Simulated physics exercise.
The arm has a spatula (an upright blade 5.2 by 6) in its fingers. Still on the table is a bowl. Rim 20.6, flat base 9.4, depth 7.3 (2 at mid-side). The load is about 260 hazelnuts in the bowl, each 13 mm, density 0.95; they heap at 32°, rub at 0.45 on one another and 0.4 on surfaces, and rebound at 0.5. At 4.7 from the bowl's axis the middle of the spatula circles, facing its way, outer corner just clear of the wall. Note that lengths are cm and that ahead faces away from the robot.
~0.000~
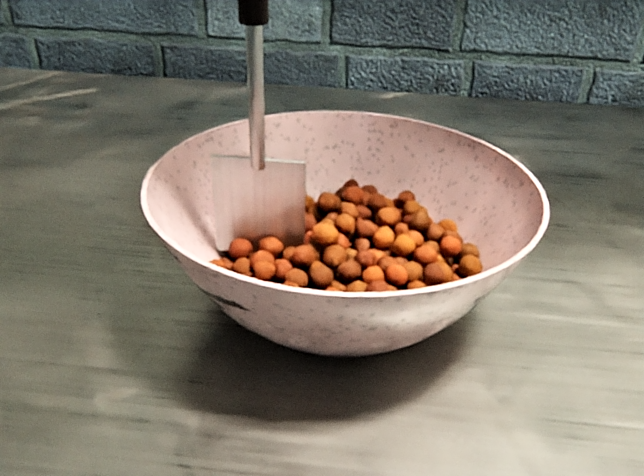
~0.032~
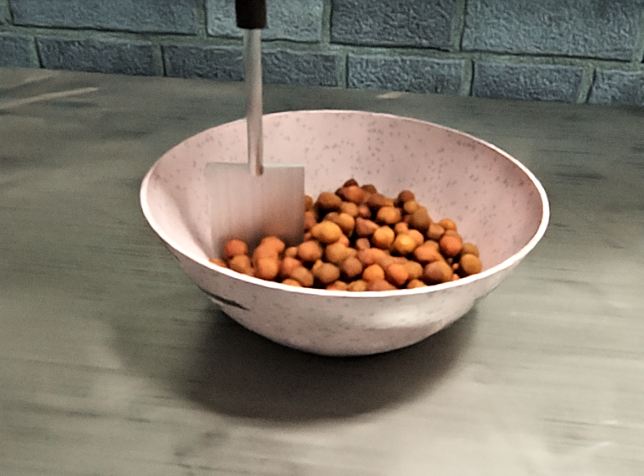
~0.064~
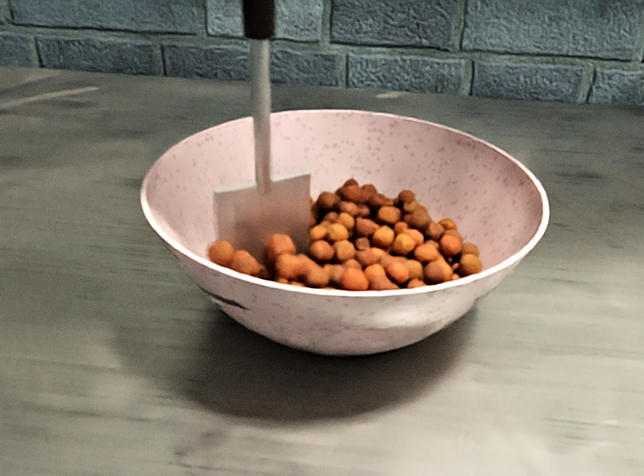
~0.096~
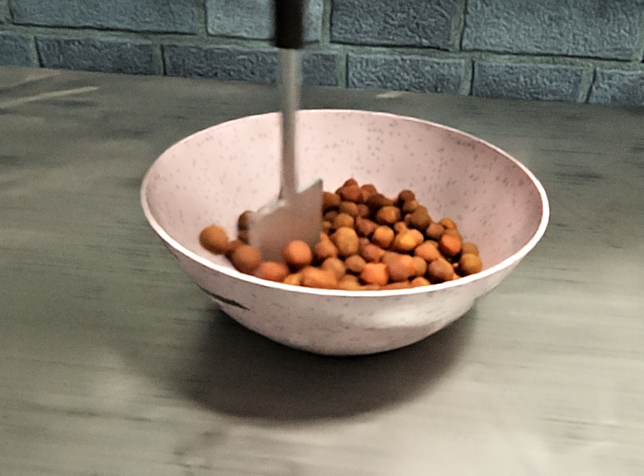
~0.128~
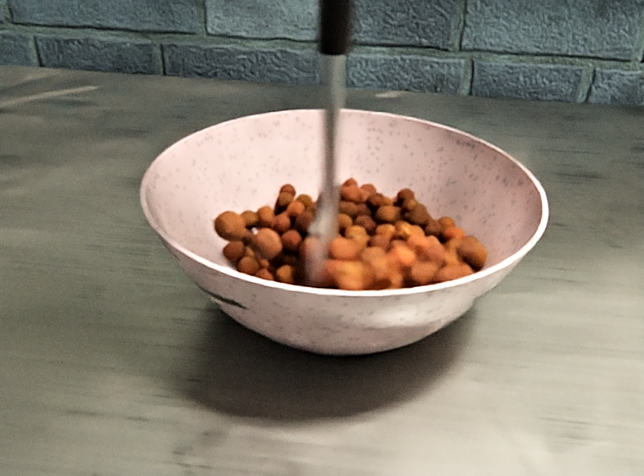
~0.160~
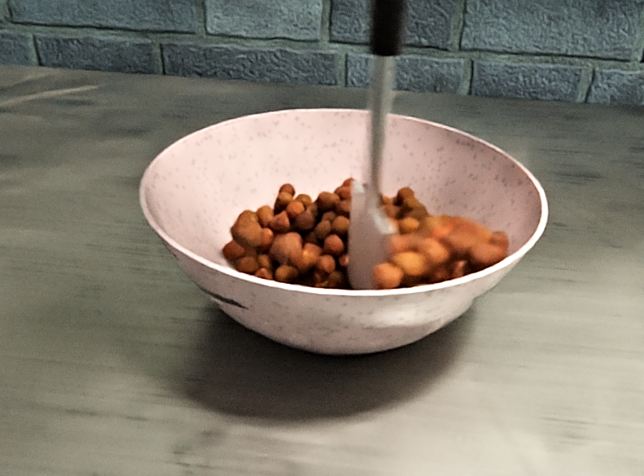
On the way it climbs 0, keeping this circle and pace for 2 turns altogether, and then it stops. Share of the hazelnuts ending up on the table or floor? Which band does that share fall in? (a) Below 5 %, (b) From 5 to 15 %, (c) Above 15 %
Above 15 %.
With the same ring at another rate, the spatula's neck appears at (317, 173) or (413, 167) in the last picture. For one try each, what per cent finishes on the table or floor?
Around 10 and 40 per cent respectively.
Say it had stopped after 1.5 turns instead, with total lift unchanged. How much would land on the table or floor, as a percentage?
I'd expect around 25 per cent.
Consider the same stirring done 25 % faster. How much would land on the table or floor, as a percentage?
In that case, close to 45 in a hundred.
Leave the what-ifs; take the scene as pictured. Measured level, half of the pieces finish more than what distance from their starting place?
Reading: Around 11 cm.
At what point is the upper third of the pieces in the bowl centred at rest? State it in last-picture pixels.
Estimated centre: (259, 264).
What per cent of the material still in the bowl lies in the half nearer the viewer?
Roughly 50 per cent.
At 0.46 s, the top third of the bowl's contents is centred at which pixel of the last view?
I'd put it at around (218, 196).
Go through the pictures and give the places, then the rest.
The first picture shows spatula neck at (257, 132), 0° round; upper third of the load around (357, 243), from x 220 to 470, top at y 185; 261 in the bowl.
The second picture shows spatula neck at (255, 138), 10° round; upper third of the load around (351, 247), from x 215 to 470, top at y 185.
The third picture shows spatula neck at (263, 153), 35° round; upper third of the load around (350, 253), from x 210 to 470, top at y 185.
The fourth picture shows spatula neck at (289, 167), 60° round; upper third of the load around (351, 263), from x 215 to 470, top at y 185.
The fifth picture shows spatula neck at (329, 175), 86° round; upper third of the load around (384, 260), from x 225 to 475, top at y 185.
The sixth picture shows spatula neck at (374, 176), 111° round; upper third of the load around (412, 255), from x 235 to 495, top at y 185; 261 in the bowl.
After 0.46 s, 348° round, highest piece 10 above the table; 221 in the bowl, 24 on the table or floor, 16 in flight or on the tool.
After 0.76 s, 225° round, highest piece 10 above the table; 199 in the bowl, 53 on the table or floor, 9 in flight or on the tool.
After 1.11 s, 0° round, highest piece 6 above the table; 184 in the bowl, 77 on the table or floor.
After 1.81 s, 0° round, highest piece 6 above the table; 184 in the bowl, 77 on the table or floor.
At rest, 184 in the bowl, 77 on the table or floor. That is 30 % on the table or floor.
